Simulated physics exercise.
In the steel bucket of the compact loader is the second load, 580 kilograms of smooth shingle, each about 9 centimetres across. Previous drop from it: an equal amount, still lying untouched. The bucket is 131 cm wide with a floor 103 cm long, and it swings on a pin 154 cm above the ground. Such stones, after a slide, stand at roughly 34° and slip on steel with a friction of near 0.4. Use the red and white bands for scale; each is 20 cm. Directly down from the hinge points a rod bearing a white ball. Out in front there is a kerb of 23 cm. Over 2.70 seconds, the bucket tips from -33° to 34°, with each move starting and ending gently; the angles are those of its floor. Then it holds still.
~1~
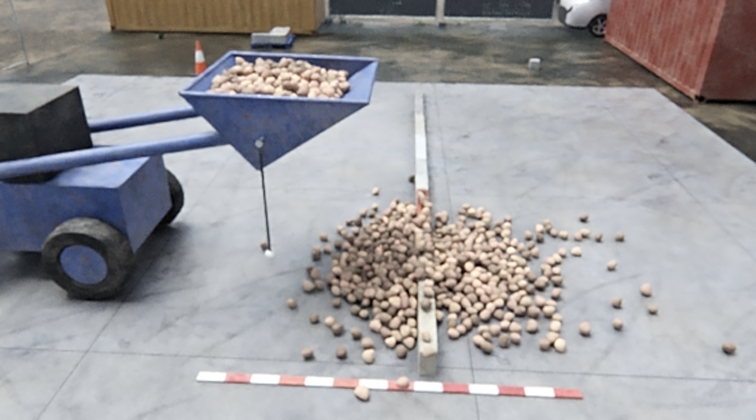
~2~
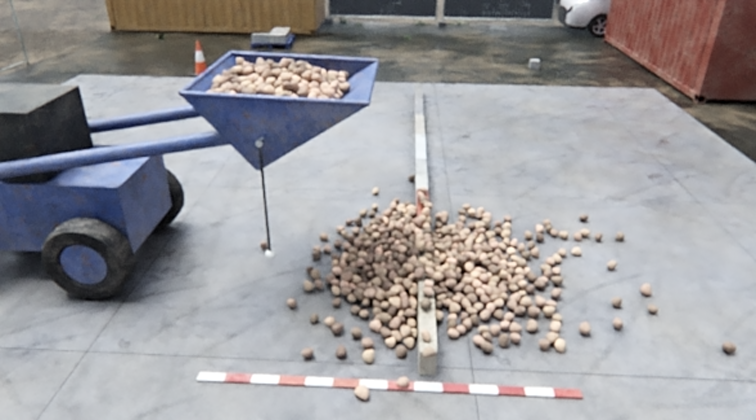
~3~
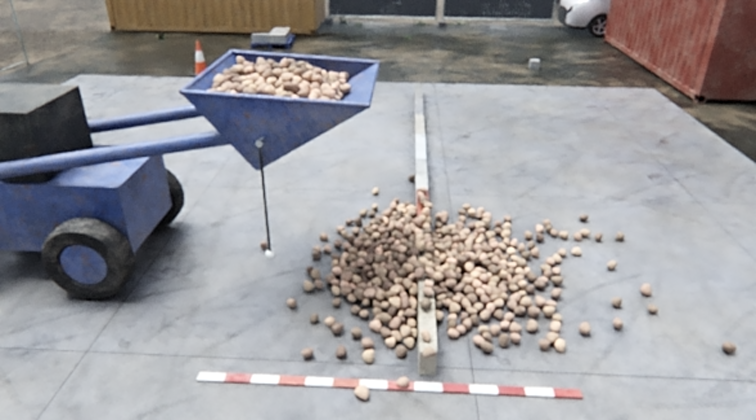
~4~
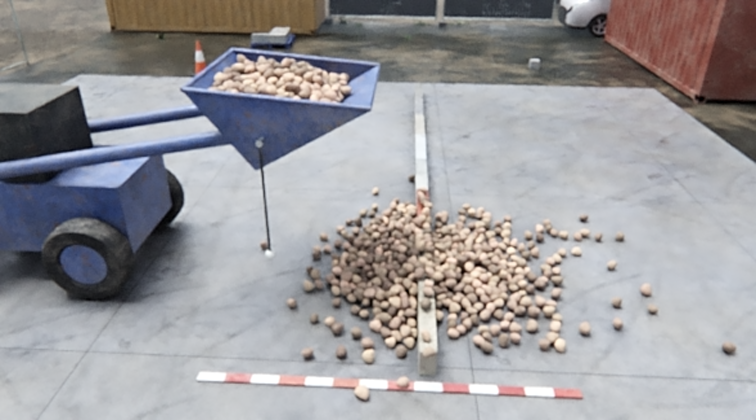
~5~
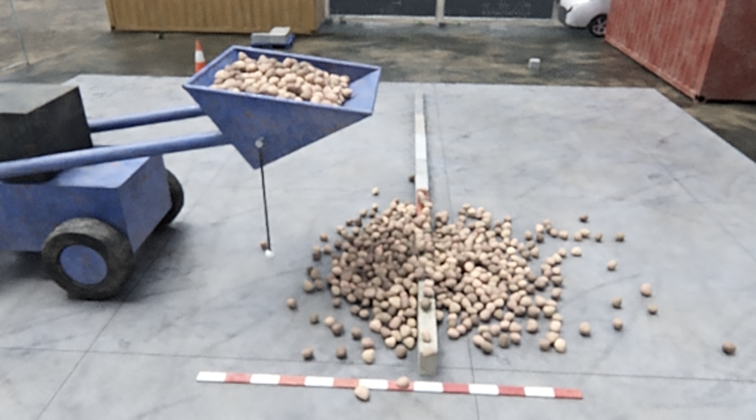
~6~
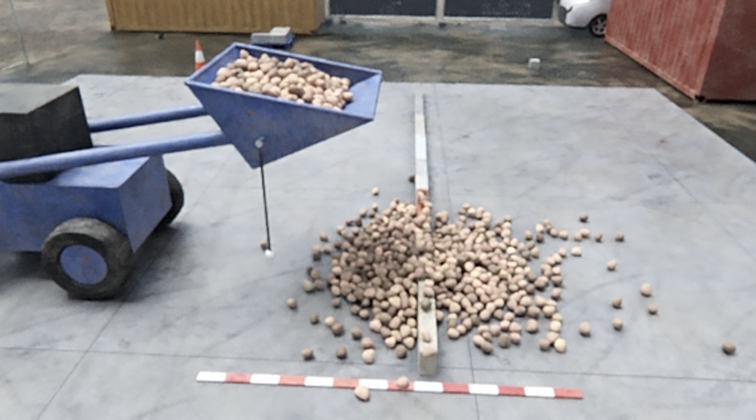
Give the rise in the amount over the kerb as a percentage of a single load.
30 %.
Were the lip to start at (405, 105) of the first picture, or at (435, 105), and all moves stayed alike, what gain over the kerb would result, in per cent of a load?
Around 75 and 100 percent respectively.
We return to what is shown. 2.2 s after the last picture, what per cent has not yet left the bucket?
15 %.
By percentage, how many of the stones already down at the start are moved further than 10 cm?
Some 20 percent, give or take.
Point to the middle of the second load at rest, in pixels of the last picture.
Around (399, 253) in the last picture.
Then, 1.4 s after the last picture the floor is at 24°; in per cent of one load, 88 in the bucket, 70 on this side of the kerb, 42 over the kerb; the foremost stones are at (624, 262).
Then, 2.2 s after the last picture the floor is at 34°; in per cent of one load, 15 in the bucket, 130 on this side of the kerb, 55 over the kerb; the foremost stones are at (624, 262).
Then, 2.6 s after the last picture the floor is at 34°; in per cent of one load, 0 in the bucket, 134 on this side of the kerb, 65 over the kerb; the foremost stones are at (624, 262).
Then, 5.4 s after the last picture the floor is at 34°; in per cent of one load, 0 in the bucket, 128 on this side of the kerb, 72 over the kerb; the foremost stones are at (624, 262). Net gain over the kerb, 30.
